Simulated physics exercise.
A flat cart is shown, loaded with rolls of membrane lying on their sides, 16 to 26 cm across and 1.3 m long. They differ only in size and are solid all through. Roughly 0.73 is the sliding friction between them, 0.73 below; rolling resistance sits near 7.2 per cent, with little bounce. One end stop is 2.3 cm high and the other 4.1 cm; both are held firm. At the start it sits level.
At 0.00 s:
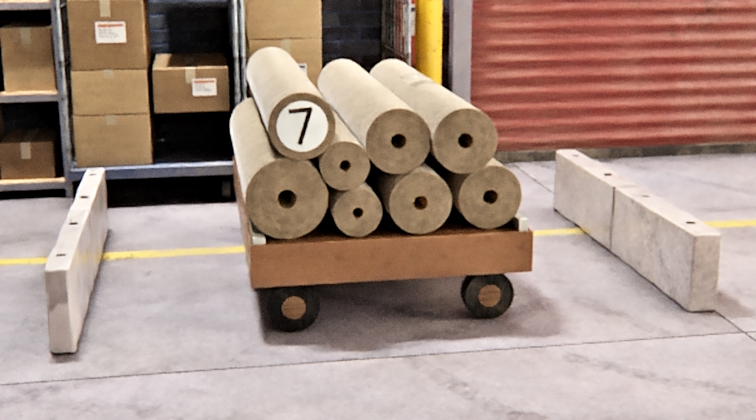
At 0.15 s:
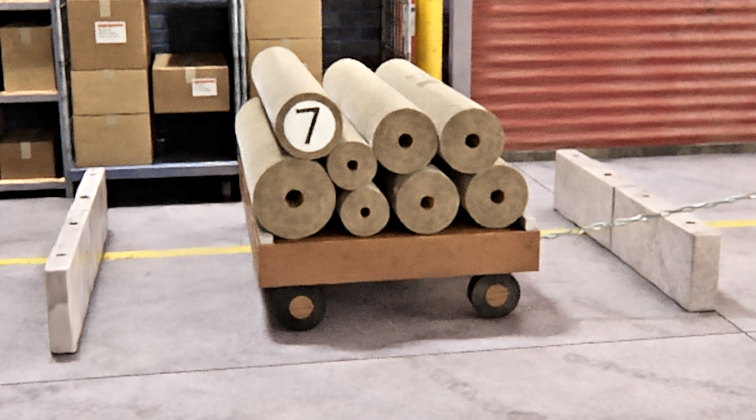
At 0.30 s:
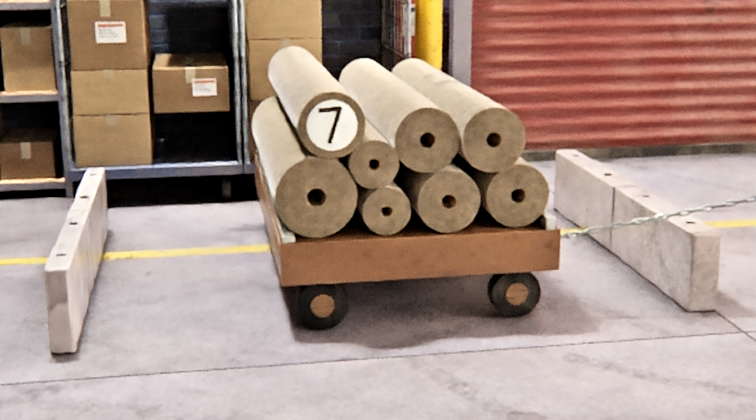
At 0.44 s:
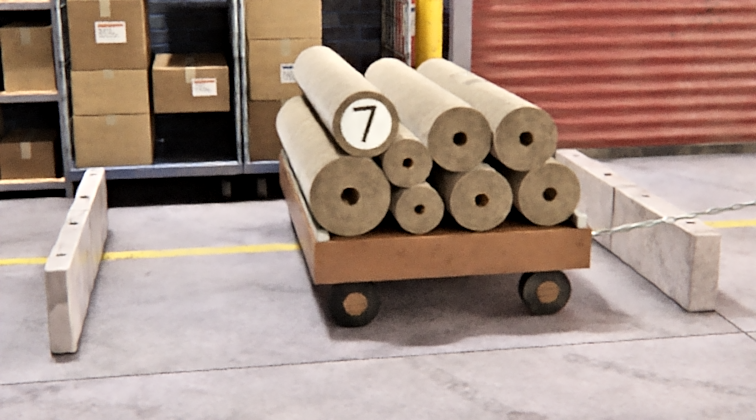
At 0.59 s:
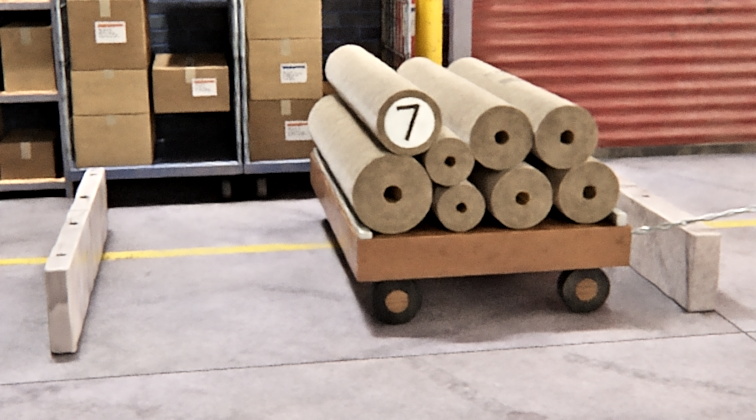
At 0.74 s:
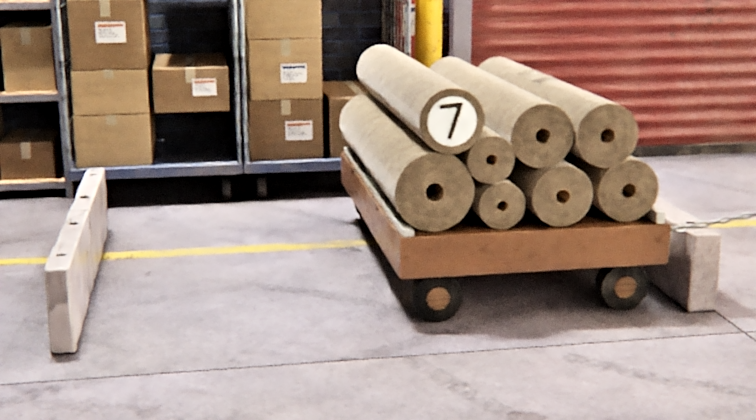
On a warehouse floor, a flat wooden cart stacked with rolls of membrane moving right between low blocks, its pile unchanged.
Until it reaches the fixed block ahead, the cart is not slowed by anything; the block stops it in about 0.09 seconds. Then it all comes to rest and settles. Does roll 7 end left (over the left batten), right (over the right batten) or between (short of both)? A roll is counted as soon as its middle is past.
Roll 7: Between.
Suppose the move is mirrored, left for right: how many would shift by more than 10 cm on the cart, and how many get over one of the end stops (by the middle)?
Shift count 1, out count 1.
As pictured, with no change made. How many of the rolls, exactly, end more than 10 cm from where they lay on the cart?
4 of them.
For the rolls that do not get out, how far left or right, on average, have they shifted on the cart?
To the right, roughly 10 cm.
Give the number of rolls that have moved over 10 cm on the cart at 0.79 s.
0.
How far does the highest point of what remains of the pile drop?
Some 5 cm lower.
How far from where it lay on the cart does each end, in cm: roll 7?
Roll 7: 10.
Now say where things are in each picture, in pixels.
In the first frame, 8 rolls, 4 on the base, highest (302, 126); no. 7 (302, 126); left batten (2.3 cm) (259, 238); right batten (4.1 cm) (524, 219); blocks (57, 265) and (705, 230).
The second frame shows cart 2.3 cm to the right; stops (266, 237) and (531, 219); pile unchanged.
The third frame shows cart 9 cm to the right; stops (289, 236) and (551, 218); pile unchanged.
The fourth frame shows cart 20 cm to the right; stops (323, 234) and (583, 216); pile unchanged.
The fifth frame shows cart 34 cm to the right; stops (366, 232) and (622, 214); pile unchanged.
The sixth frame shows cart 47 cm to the right; stops (409, 230) and (662, 212); pile unchanged; no. 7 (452, 121).
After 0.86 s, cart 54 cm along; 0 now displaced over 10 cm; not one over the end stops; no. 7 2.4 cm right (moves measured on the cart).
After 1.10 s, cart 54 cm along; 3 now displaced over 10 cm; not one over the end stops; no. 7 9 cm right and 1.3 cm down.
After 1.84 s, cart 54 cm along; 4 now displaced over 10 cm; 1 over the right batten; no. 7 11 cm right and 2.8 cm down.
All still by 2.5 s, 4 moved over 10 cm; 1 over the right batten; no. 7 11 cm right and 2.8 cm down; top of the pile 44 cm high, from 47 cm.
